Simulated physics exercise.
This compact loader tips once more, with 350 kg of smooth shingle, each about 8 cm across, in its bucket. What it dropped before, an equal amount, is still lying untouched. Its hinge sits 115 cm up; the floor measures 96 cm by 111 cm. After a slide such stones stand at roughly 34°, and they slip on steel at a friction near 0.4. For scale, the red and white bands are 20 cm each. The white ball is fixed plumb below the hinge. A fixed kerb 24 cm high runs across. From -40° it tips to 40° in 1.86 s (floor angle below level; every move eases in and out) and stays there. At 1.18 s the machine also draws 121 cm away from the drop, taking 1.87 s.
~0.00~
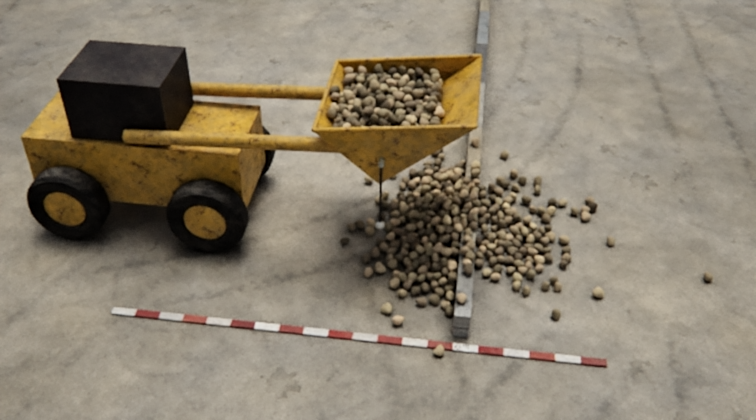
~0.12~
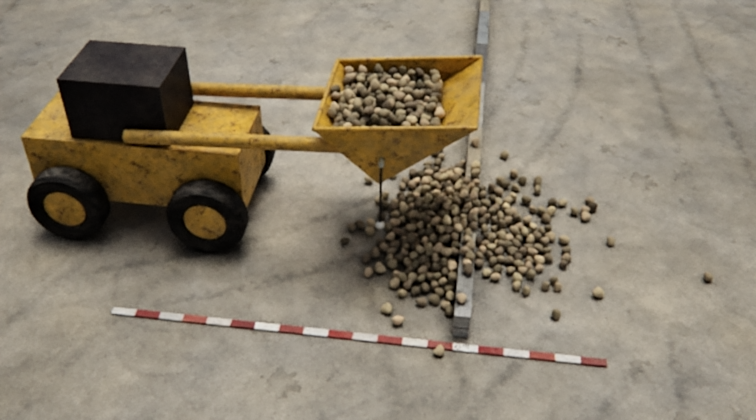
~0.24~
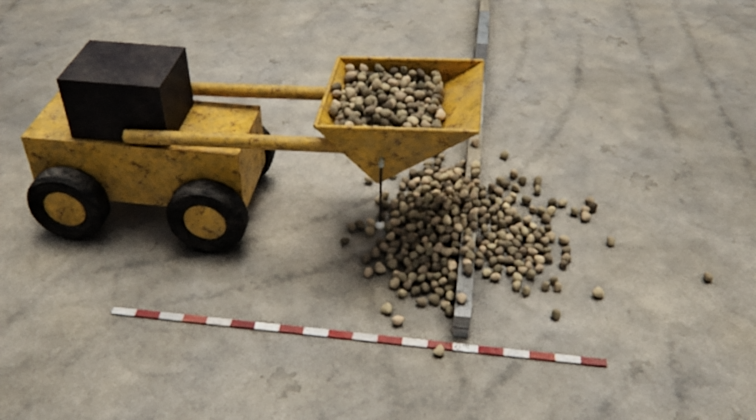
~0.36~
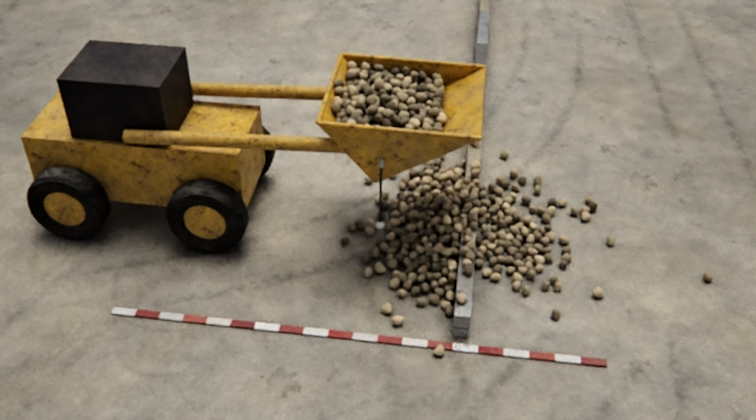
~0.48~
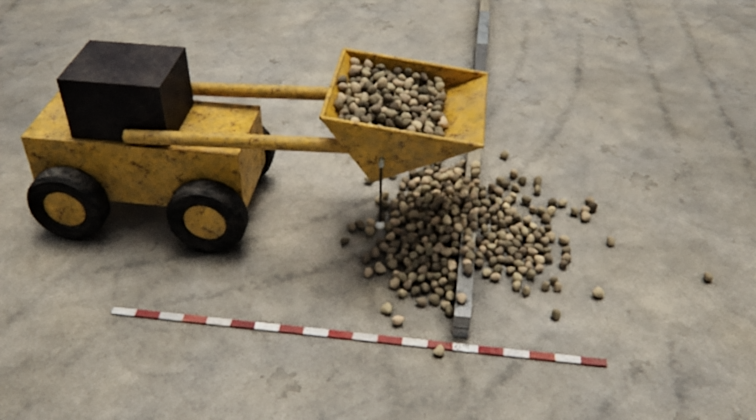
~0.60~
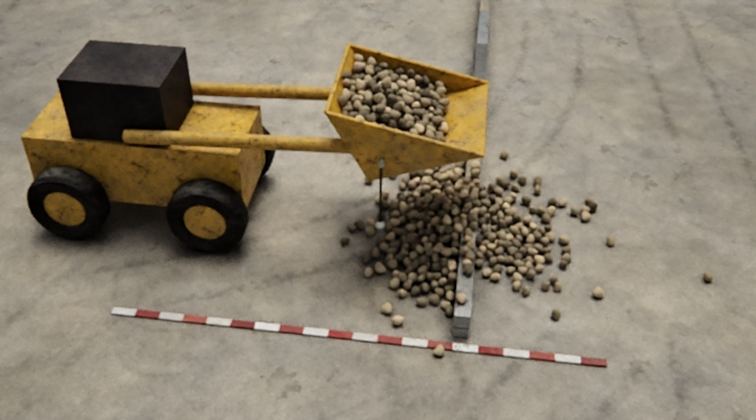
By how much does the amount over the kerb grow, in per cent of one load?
Close to 23 parts in a hundred.
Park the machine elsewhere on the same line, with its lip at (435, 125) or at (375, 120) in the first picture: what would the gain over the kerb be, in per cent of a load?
First some 0, then 0 per cent.
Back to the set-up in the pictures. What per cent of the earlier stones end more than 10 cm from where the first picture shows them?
Roughly 15 per cent of them.
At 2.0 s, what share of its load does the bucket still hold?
About 10 per cent.
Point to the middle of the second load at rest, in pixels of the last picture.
Their middle is at about (434, 220).
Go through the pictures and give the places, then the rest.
The bucket is at -40°, its lip at (477, 127); the top of the load is at (383, 89). The earlier load is highest near (468, 204), 30 cm above ground level, 73 % on this side of the kerb, 27 % over the kerb, in the first frame.
Lip at (477, 128), floor tilted -39°, highest stones at (375, 88); the stones move at 0.1 m/s on average, in the second frame.
The bucket is at -36°, its lip at (479, 132); the top of the load is at (372, 89); the stones move at 0.1 m/s on average, in the third frame.
Lip at (481, 138), floor tilted -32°, highest stones at (369, 84); the stones move at 0.2 m/s on average, in the fourth frame.
Lip at (483, 146), floor tilted -27°, highest stones at (363, 80); the stones move at 0.2 m/s on average, in the fifth frame.
Lip at (484, 156), floor tilted -20°, highest stones at (366, 78); the stones move at 0.2 m/s on average, in the sixth frame.
After 1.4 s the floor is at 28°; in per cent of one load, 97 in the bucket, 77 on this side of the kerb, 27 over the kerb; the foremost stones are at (605, 230).
After 2.0 s the floor is at 40°; in per cent of one load, 9 in the bucket, 145 on this side of the kerb, 46 over the kerb; the foremost stones are at (605, 230).
After 3.5 s the floor is at 40°; in per cent of one load, 0 in the bucket, 150 on this side of the kerb, 50 over the kerb; the foremost stones are at (624, 246).
After 6.2 s the floor is at 40°; in per cent of one load, 0 in the bucket, 150 on this side of the kerb, 50 over the kerb; the foremost stones are at (624, 246). Net gain over the kerb, 23.
